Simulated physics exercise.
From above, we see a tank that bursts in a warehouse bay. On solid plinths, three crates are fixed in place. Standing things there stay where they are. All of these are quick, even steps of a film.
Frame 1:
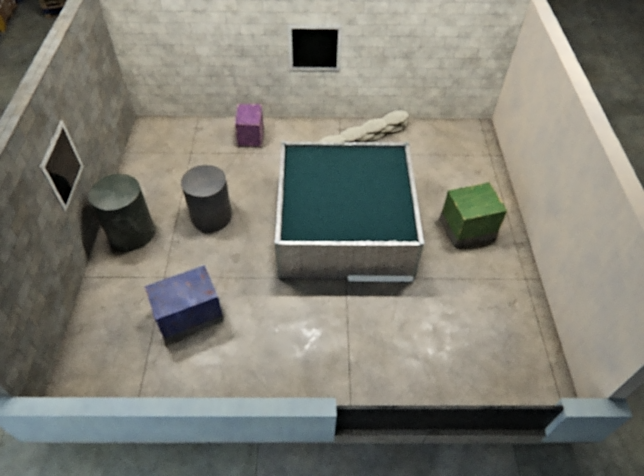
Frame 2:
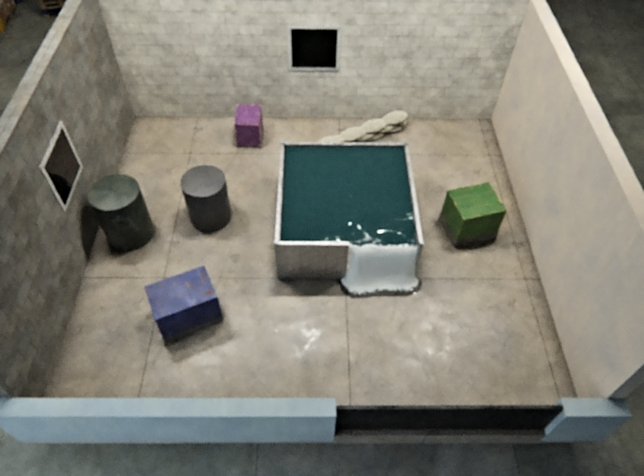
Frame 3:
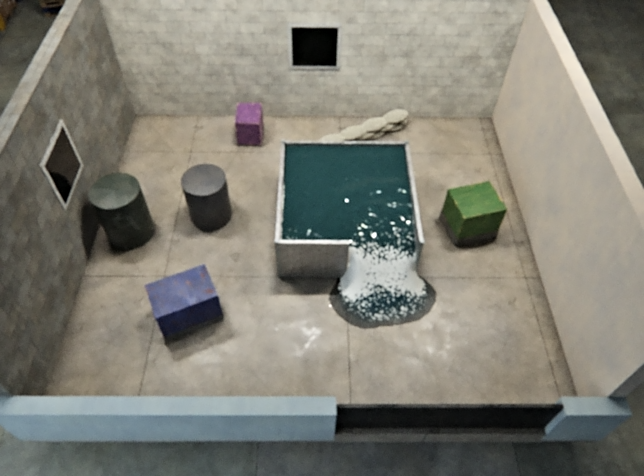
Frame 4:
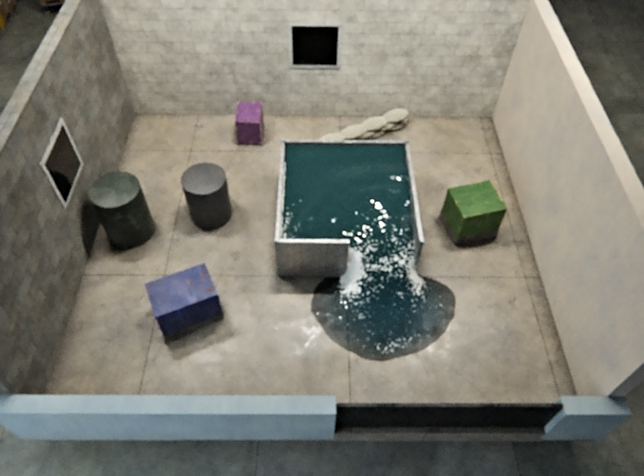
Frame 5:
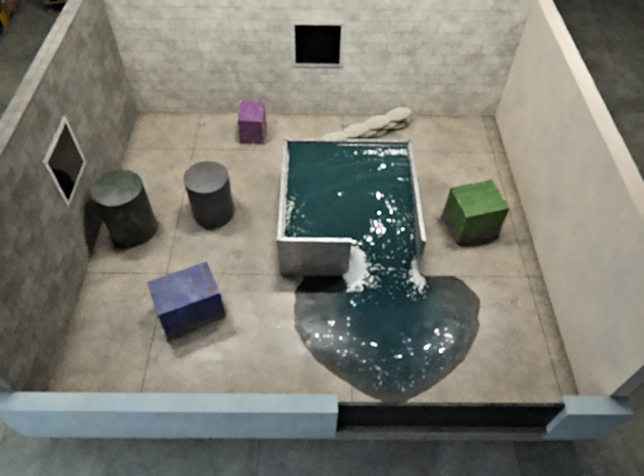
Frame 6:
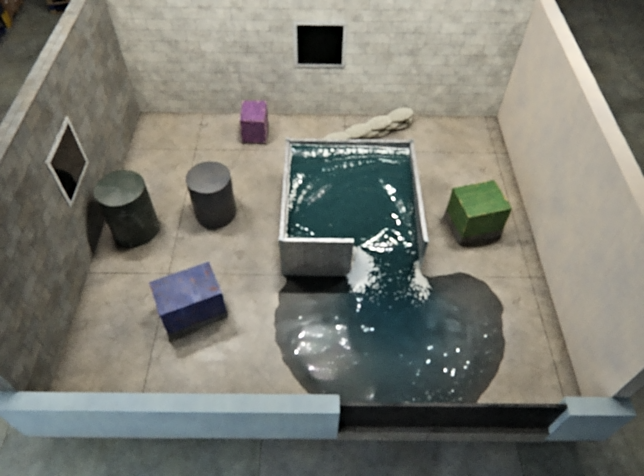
A tank of dark green water bursts at its front and floods the floor.
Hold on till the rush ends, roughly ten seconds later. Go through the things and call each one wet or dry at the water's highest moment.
Called one by one: The purple crate is wet; the green crate is wet; the blue crate is wet.
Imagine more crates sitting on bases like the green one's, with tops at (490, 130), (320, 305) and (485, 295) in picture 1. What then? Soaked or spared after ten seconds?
Listed order: Flooded / flooded / flooded.
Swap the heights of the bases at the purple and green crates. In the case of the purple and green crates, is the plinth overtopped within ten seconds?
One by one: The purple crate is not reached; the green crate is reached.
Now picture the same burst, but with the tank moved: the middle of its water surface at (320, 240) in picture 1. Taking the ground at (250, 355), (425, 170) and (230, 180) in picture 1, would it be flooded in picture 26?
As listed: Covered, clear, not flooded.
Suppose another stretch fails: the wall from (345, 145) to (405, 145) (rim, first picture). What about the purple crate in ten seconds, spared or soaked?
As it turns out, purple is swamped.
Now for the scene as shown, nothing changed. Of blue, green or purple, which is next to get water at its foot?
That one is the crate marked blue.
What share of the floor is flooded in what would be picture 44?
That's roughly 80 per cent.
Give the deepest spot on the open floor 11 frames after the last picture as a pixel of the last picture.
My estimate is about (586, 417).
A moment on, water covers 20 % of the floor; the purple crate not reached, the green crate not reached, the blue crate water round its plinth.
Next, water covers 30 % of the floor; the purple crate not reached, the green crate not reached, the blue crate water round its plinth.
Then, water covers 45 % of the floor; the purple crate not reached, the green crate water round its plinth, the blue crate water round its plinth.
Later, water covers 80 % of the floor; the purple crate not reached, the green crate water round its plinth, the blue crate water round its plinth.
In the end, water covers 100 % of the floor; the purple crate was topped, the green crate was topped, the blue crate was topped.
